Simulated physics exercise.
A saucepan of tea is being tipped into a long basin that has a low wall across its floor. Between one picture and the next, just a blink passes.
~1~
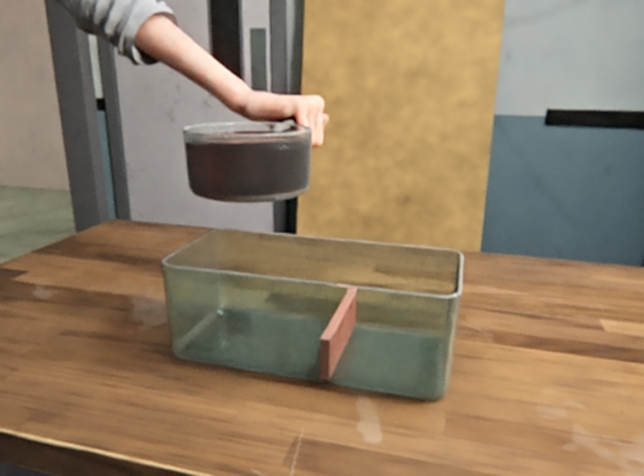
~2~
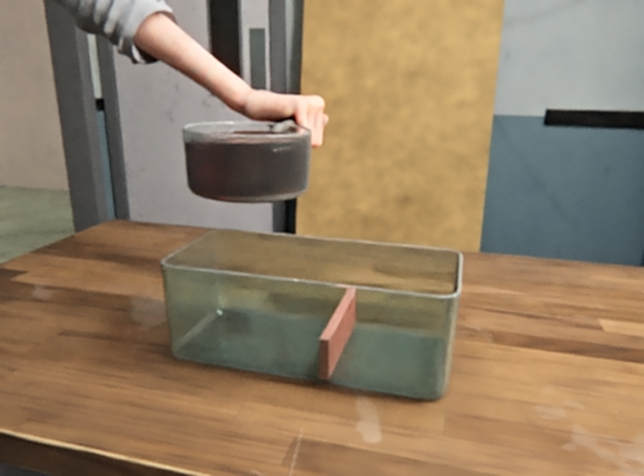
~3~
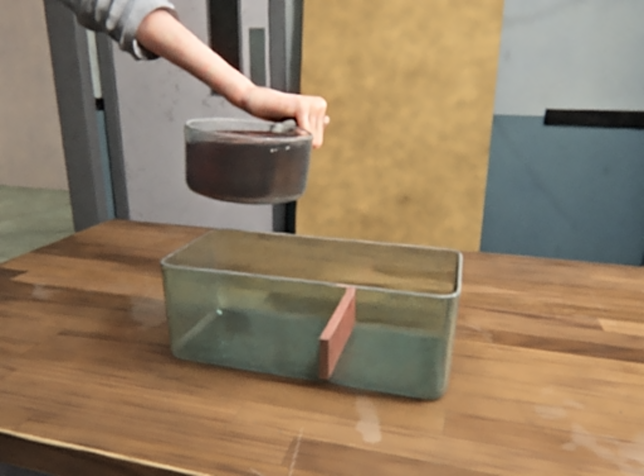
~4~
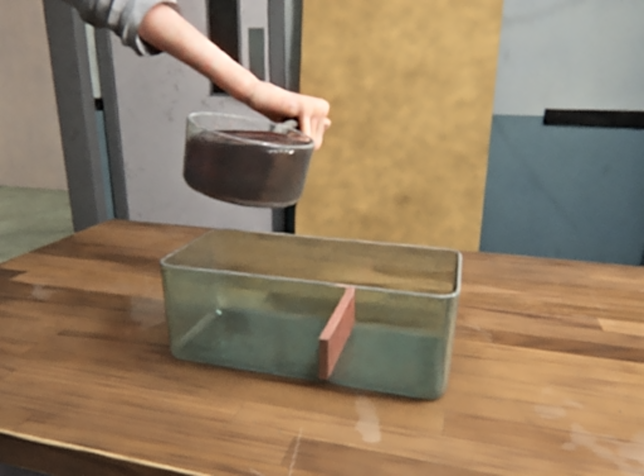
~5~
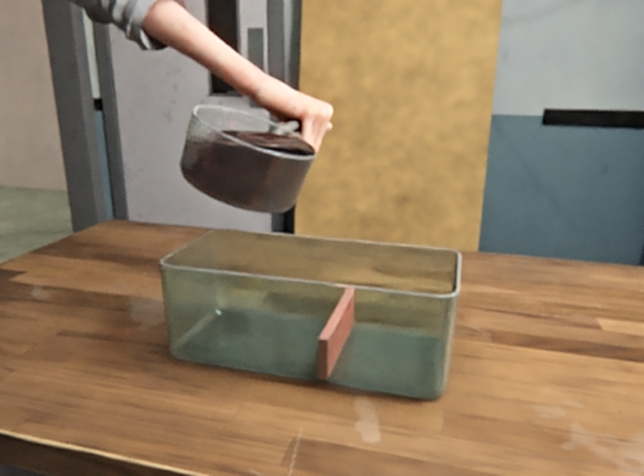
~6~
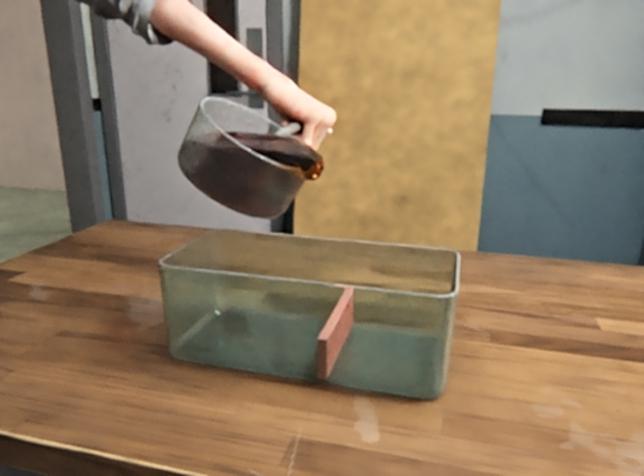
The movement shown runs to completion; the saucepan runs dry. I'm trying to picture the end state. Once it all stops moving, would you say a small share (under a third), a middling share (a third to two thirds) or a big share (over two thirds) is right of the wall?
A middling share, a third to two thirds.
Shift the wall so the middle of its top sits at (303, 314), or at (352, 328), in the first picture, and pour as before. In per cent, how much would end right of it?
Estimated: 90 % first, 40 % second.
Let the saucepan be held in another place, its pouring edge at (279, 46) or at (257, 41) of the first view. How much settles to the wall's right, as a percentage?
Close to 50 % for the first start and close to 25 % for the second.
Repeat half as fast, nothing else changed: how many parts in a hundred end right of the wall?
I'd estimate some 70 percent.
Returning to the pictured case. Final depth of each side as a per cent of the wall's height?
30 per cent for the left part, 50 for the right.
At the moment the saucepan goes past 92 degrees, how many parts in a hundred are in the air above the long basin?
It's about 35 per cent.
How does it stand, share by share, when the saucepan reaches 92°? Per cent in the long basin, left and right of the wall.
Left 5, right 35.
A moment on, the saucepan is tipped on its side and 26 per cent is still to pour, 5 is left of the wall and 36 right of it.
Next, the saucepan is tipped right over and 5 per cent is still to pour, 32 is left of the wall and 57 right of it.
Then the saucepan is tipped right over and 0 per cent is still to pour, 43 is left of the wall and 54 right of it.
Later the saucepan is tipped right over and 0 per cent is still to pour, 45 is left of the wall and 54 right of it.
At rest 45 per cent lies left of the wall, 54 right of it and 1 outside.
